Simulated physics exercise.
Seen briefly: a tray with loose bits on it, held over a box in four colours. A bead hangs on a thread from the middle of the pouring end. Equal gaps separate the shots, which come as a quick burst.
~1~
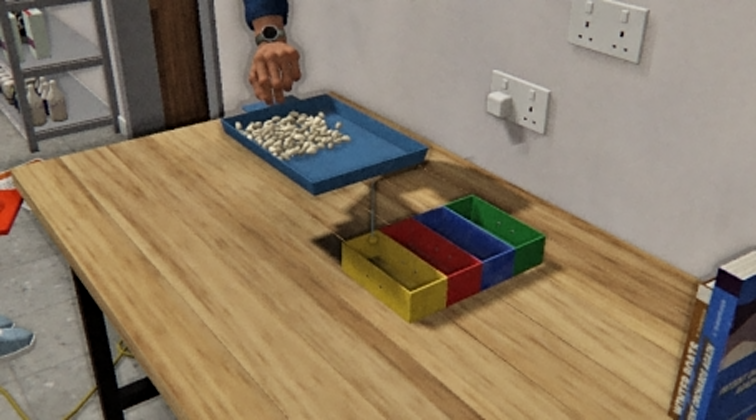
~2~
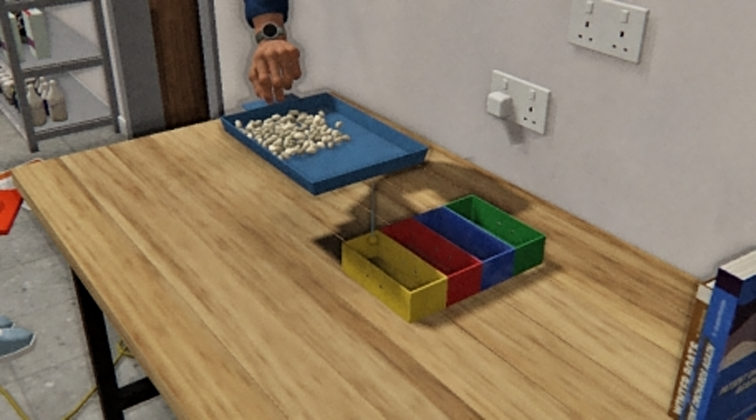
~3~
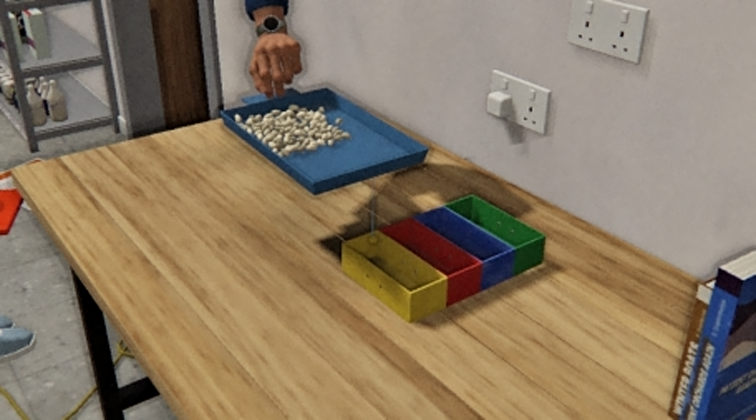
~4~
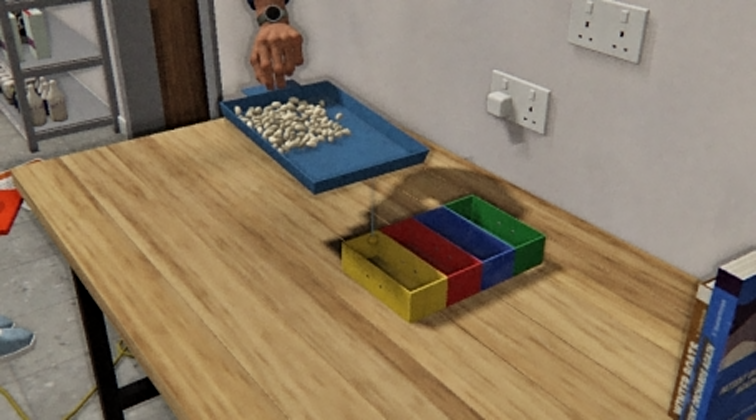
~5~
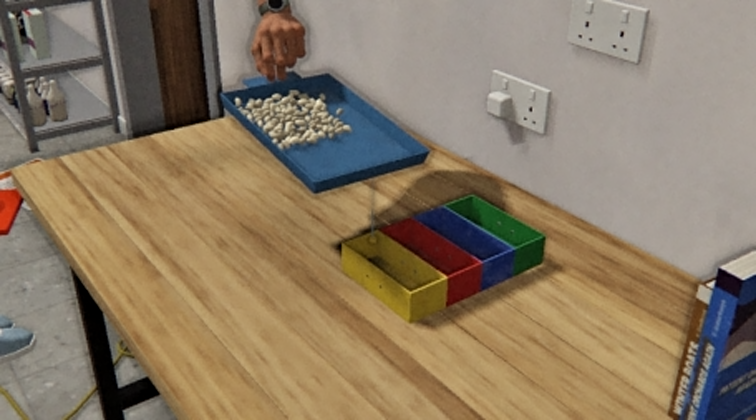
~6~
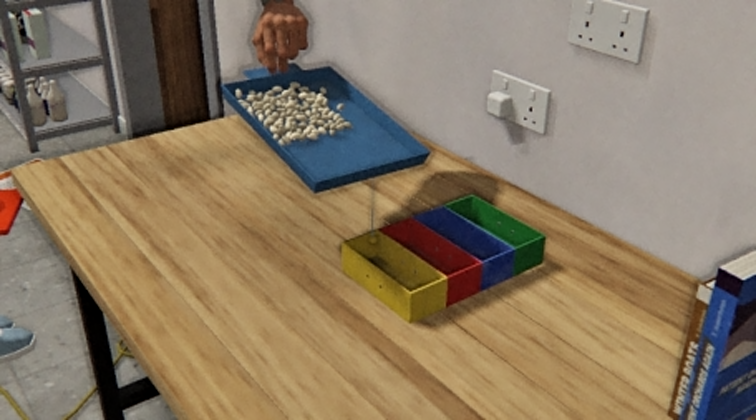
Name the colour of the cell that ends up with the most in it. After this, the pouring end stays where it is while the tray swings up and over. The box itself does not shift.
Red.
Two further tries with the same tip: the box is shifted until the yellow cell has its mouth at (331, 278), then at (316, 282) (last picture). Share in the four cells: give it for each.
The first yields 100 per cent and the second 100 per cent.
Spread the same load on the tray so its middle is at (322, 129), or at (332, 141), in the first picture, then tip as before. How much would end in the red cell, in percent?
Close to 50 in a hundred, then close to 50 in a hundred.
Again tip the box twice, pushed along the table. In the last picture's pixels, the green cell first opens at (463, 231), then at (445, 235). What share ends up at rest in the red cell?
30 per cent the first time, 20 per cent the second time.
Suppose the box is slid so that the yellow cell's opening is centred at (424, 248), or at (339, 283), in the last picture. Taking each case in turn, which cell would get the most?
The yellow cell, then the blue cell.
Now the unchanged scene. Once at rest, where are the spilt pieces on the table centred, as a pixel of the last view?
Close to pixel (371, 327) in the last view.
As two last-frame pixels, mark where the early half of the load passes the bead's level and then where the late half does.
The opening part goes through (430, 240); what follows goes through (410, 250).
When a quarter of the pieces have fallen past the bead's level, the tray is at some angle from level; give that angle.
It is at around 95 degrees.
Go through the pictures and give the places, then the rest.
In the first frame, corners of the pouring end (314, 180) and (424, 147), level; middle of the load (294, 136), white beans; bead on its thread (373, 240); yellow cell (428, 297); red cell (464, 282); blue cell (497, 267); green cell (529, 253).
In the second frame, corners of the pouring end (314, 180) and (424, 147), level; middle of the load (294, 134).
In the third frame, corners of the pouring end (315, 180) and (424, 148), tipped barely, lowest at the right corner; middle of the load (294, 131).
In the fourth frame, corners of the pouring end (315, 180) and (425, 149), tipped a little, lowest at the right corner; middle of the load (294, 125).
In the fifth frame, corners of the pouring end (316, 179) and (426, 150), tipped a little, lowest at the right corner; middle of the load (294, 120).
In the sixth frame, corners of the pouring end (317, 179) and (426, 151), tipped a little, lowest at the right corner; middle of the load (295, 114); yellow cell (428, 297); red cell (464, 282); blue cell (497, 267); green cell (529, 253).
Just after the last frame, tray tipped steeply; almost all on the tray; just a few in the red cell; about a tenth falling or outside the box.
A moment on, tray tipped right over; roughly half on the tray; roughly a quarter in the red cell; about a tenth in the yellow cell; just a few in the blue cell; roughly a quarter falling or outside the box.
Further on, tray tipped past a quarter turn; roughly half in the red cell; roughly a third in the yellow cell; about a tenth in the blue cell; about a tenth falling or outside the box.
When it is over, tray tipped past a quarter turn; roughly half in the red cell; roughly a third in the yellow cell; about a tenth in the blue cell; not one in the green cell; about a tenth outside the box.
